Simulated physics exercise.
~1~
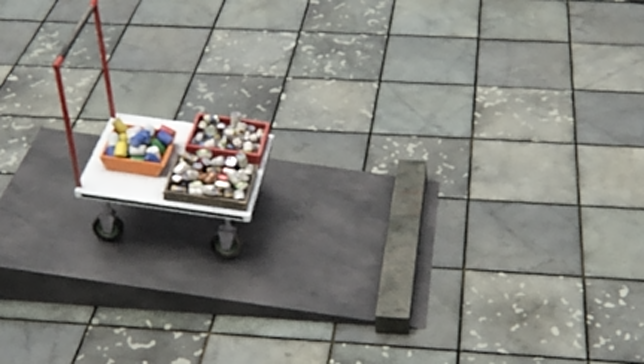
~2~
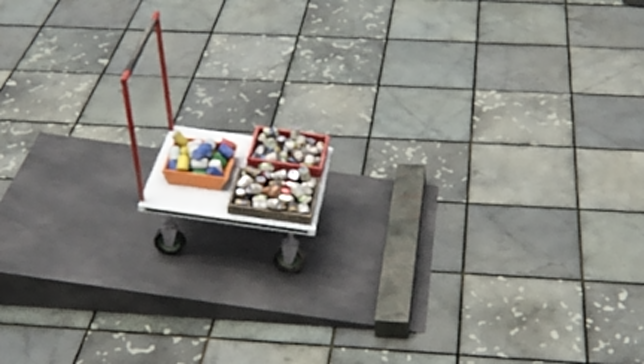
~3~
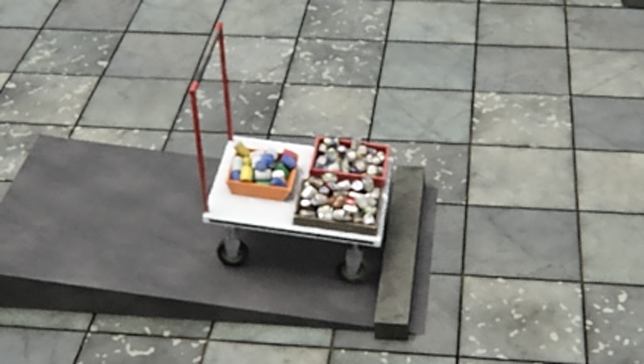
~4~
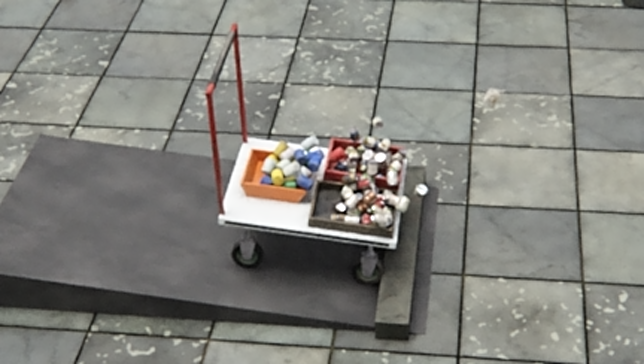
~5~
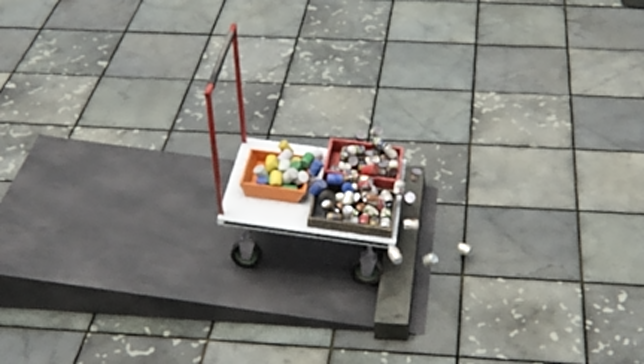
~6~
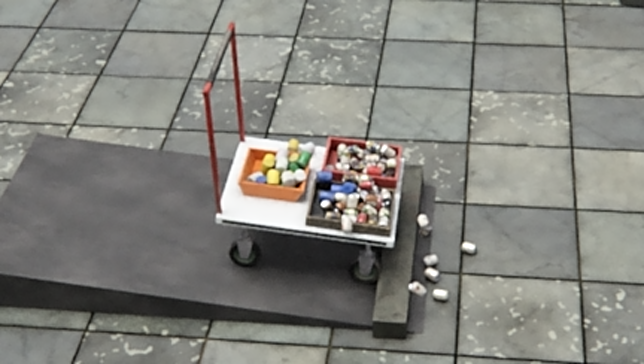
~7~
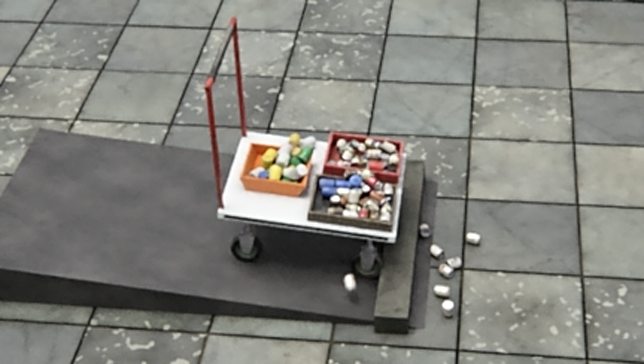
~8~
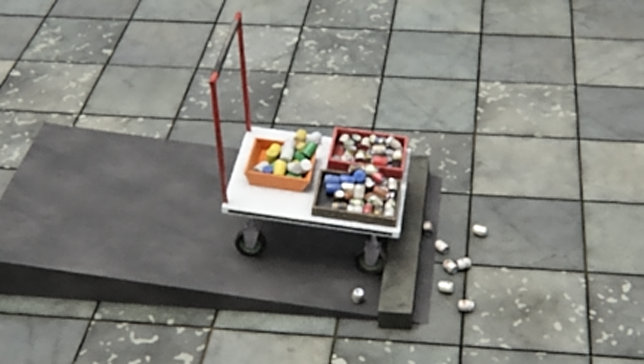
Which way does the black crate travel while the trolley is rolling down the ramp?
The black crate moves to the right along with the trolley until the trolley stops at the beam.
